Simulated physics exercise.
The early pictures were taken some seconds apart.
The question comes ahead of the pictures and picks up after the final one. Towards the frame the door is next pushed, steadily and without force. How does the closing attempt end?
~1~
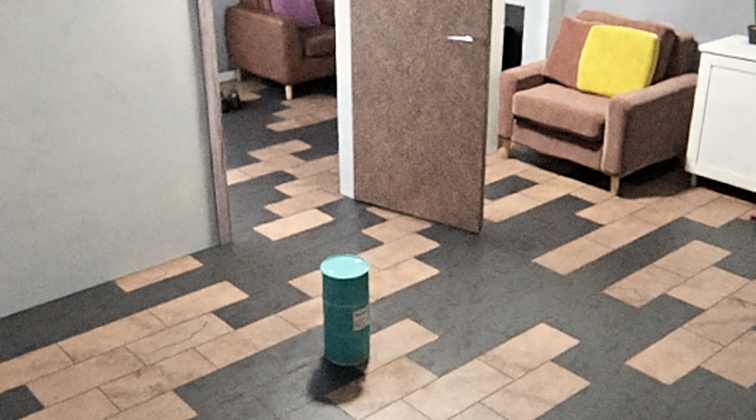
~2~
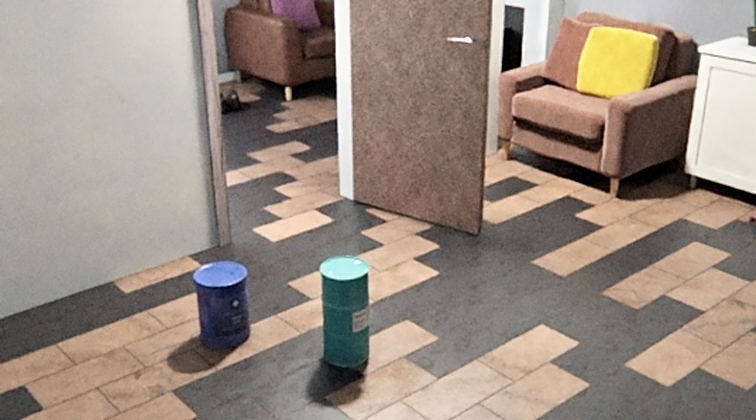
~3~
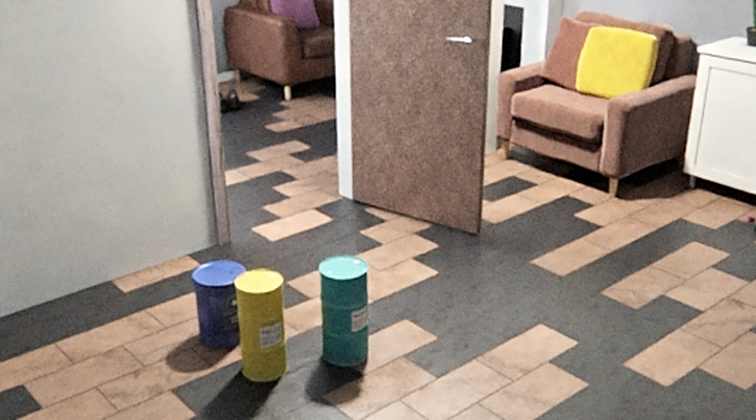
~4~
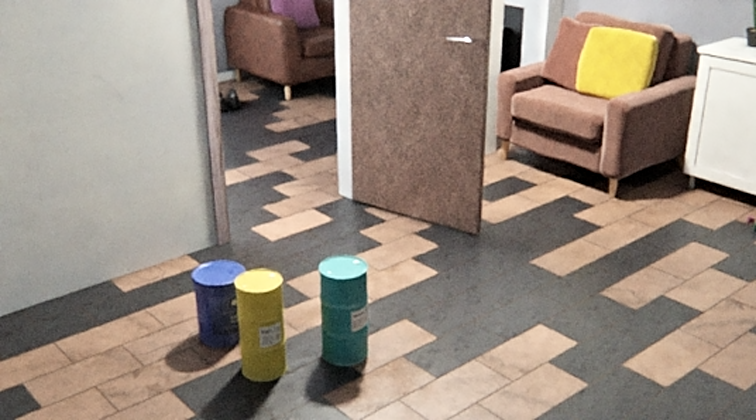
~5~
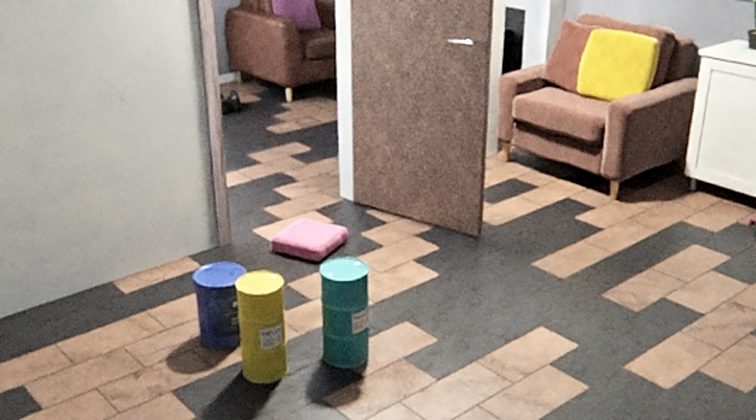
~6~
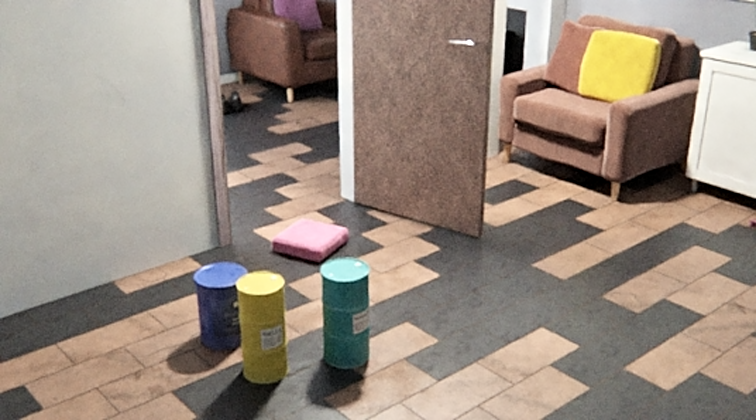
It ends with the door caught before the frame.
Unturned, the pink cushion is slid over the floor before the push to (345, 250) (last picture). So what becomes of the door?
Then it gets caught partway.
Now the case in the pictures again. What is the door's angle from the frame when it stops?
Roughly 20 degrees open.
Then, 1.10 s on from there, door 60° open.
Then, 1.60 s on from there, door 31° open; pink cushion shifted a little near (281, 240).
In the end, door 21° open; moved from the start, pink cushion; the other 3 unmoved. At the end, from the last picture's camera, pink cushion near (261, 236).
